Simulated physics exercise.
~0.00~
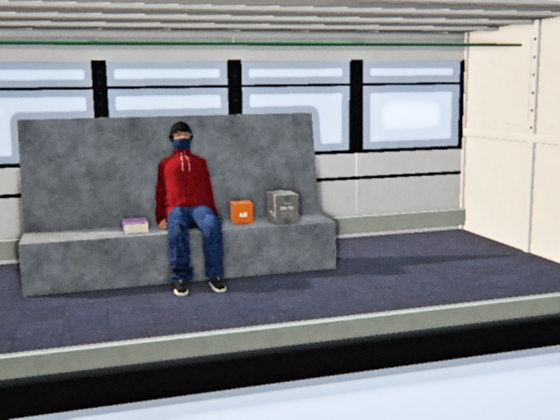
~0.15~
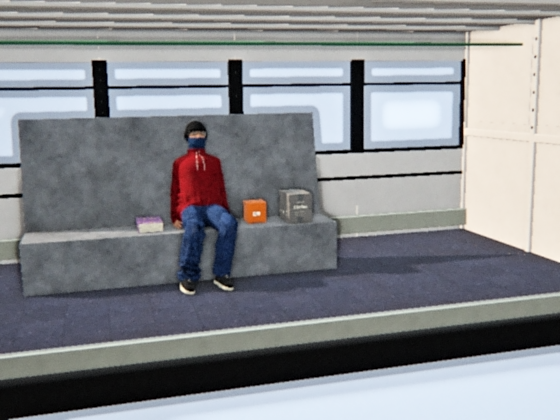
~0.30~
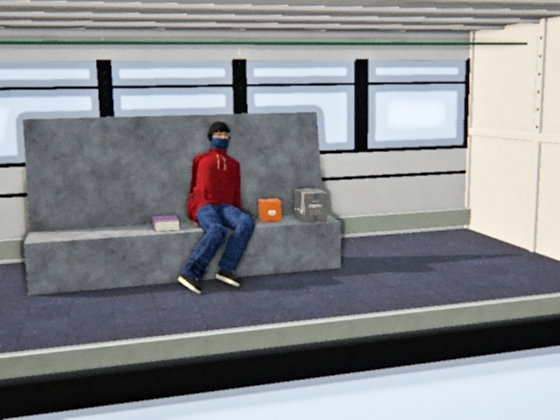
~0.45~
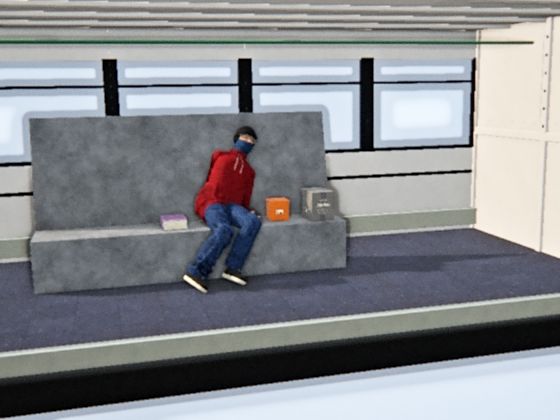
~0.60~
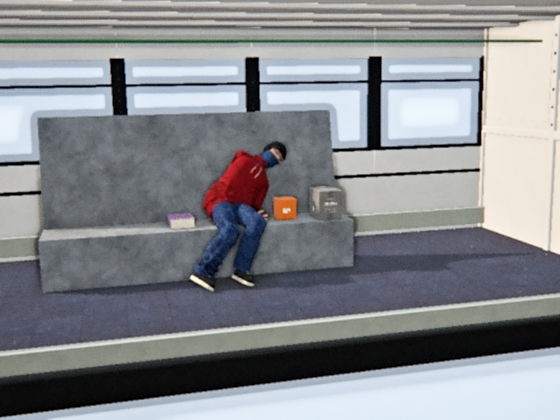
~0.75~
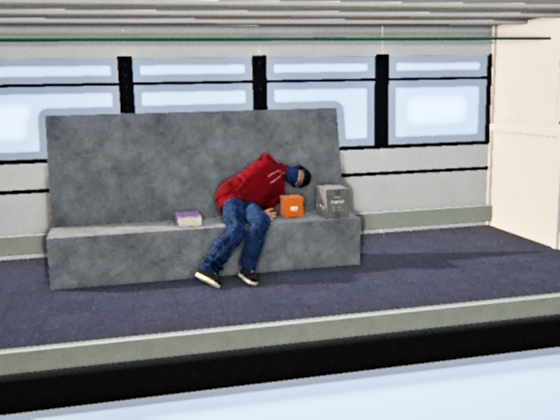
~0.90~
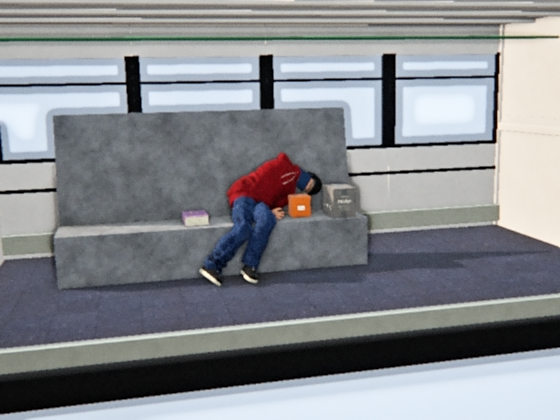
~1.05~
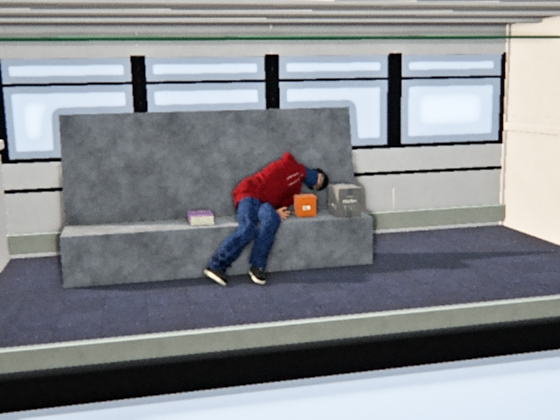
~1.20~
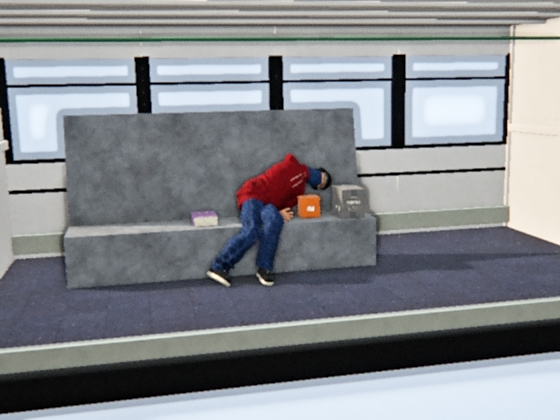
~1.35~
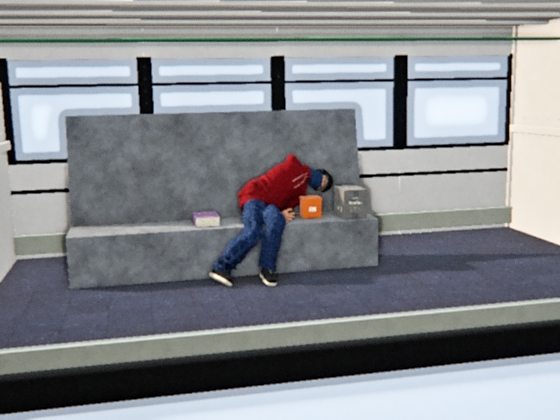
We see a masked person in a red hoodie seated on a grey bench in a tram, between a purple folder and an orange tub beside a grey holdall. All slide slightly right, then the sleeper slumps right over the tub, staying seated as every item remains on the bench.
